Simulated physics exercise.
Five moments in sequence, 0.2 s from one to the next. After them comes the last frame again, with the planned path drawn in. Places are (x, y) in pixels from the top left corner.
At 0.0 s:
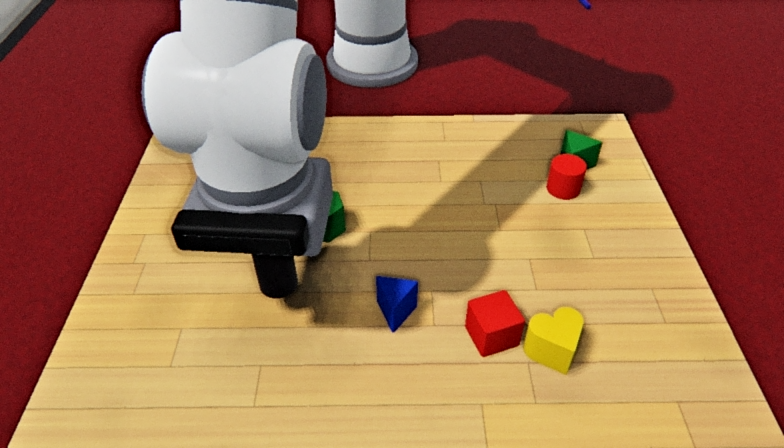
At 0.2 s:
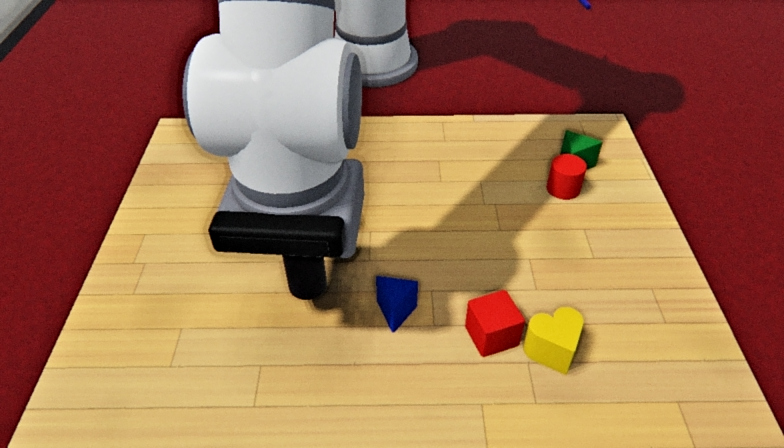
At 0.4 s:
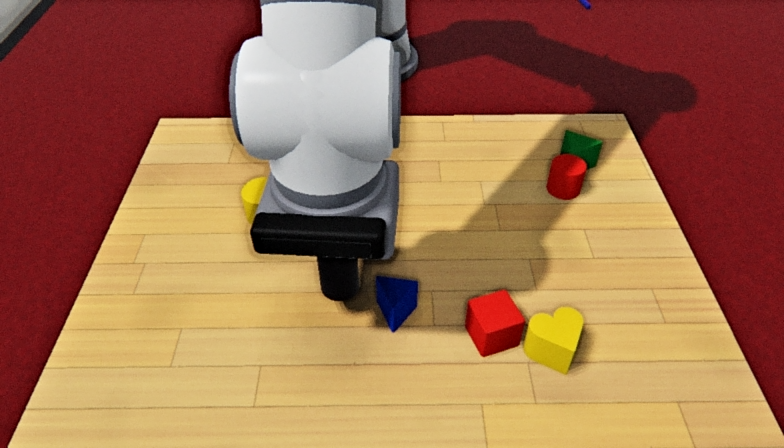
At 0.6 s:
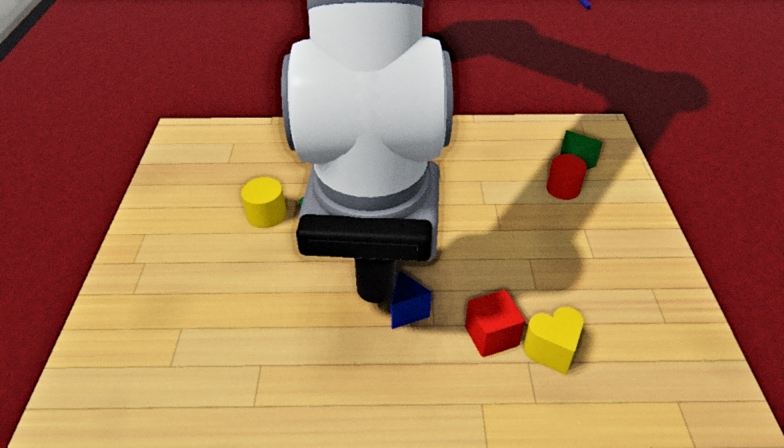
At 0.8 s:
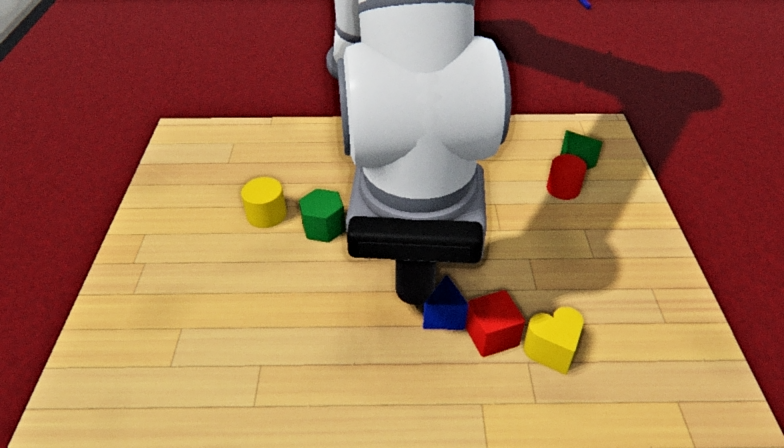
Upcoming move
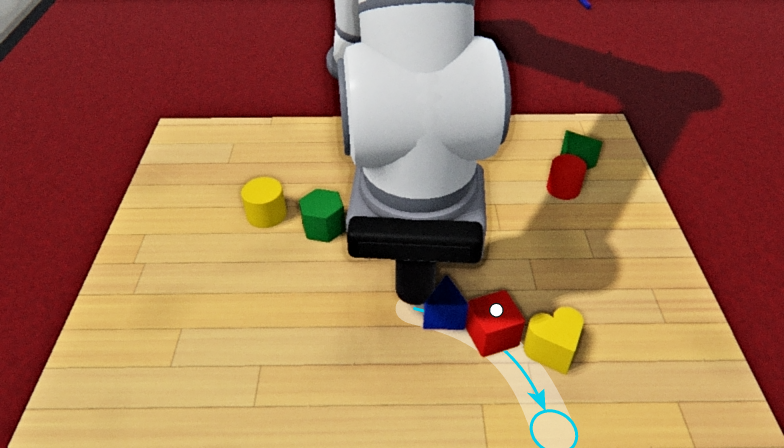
A white robot arm with a black pusher stands over a light wooden board on a red floor, seen from above by a still camera. A blue three-sided block, a red cube and a yellow heart lie near the front, with a green block and red cylinder at the far right. The arm sweeps right, uncovering a yellow cylinder and green hexagonal block, and pushes the blue block against the cube.
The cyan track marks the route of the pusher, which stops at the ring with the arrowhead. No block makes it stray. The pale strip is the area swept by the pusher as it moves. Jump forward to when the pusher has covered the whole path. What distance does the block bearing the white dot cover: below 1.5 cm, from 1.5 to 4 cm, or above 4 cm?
Past 4 cm.
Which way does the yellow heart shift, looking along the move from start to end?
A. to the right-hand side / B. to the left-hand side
Choice B: To the left-hand side.
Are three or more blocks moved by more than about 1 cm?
Going by the path, yes.
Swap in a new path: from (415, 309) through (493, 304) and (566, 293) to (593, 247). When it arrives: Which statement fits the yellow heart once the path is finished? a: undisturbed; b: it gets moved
It's b.
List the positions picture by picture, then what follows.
Tip of the pusher at (279, 284), middles of tops, blue three-sided block at (396, 288), red square piece at (496, 310), yellow heart at (559, 326), in the first frame.
Pusher at (308, 286), nothing pushed, in the second frame.
Pusher at (340, 287), nothing pushed, in the third frame.
Pusher at (376, 289), blue three-sided block at (407, 288), in the fourth frame.
Pusher at (415, 290), blue three-sided block at (446, 294), red square piece at (496, 310), yellow heart at (559, 326), in the fifth frame.
The line goes from (415, 309) via (473, 329) and (522, 370), ending at (554, 431); the dot is on the red square piece.
On the path given first. One third of the way, pusher at (476, 311); blue three-sided block at (492, 333), turned 20° clockwise; red square piece at (524, 316), turned 15° clockwise; yellow heart at (581, 330).
Two thirds of the way, pusher at (528, 353); blue three-sided block at (524, 377), turned 85° clockwise; red square piece at (576, 349); yellow heart at (616, 337), turned 80° anticlockwise.
At the end, pusher at (560, 415); blue three-sided block at (527, 418), turned 130° clockwise; red square piece at (583, 354); yellow heart at (619, 337), turned 90° anticlockwise.
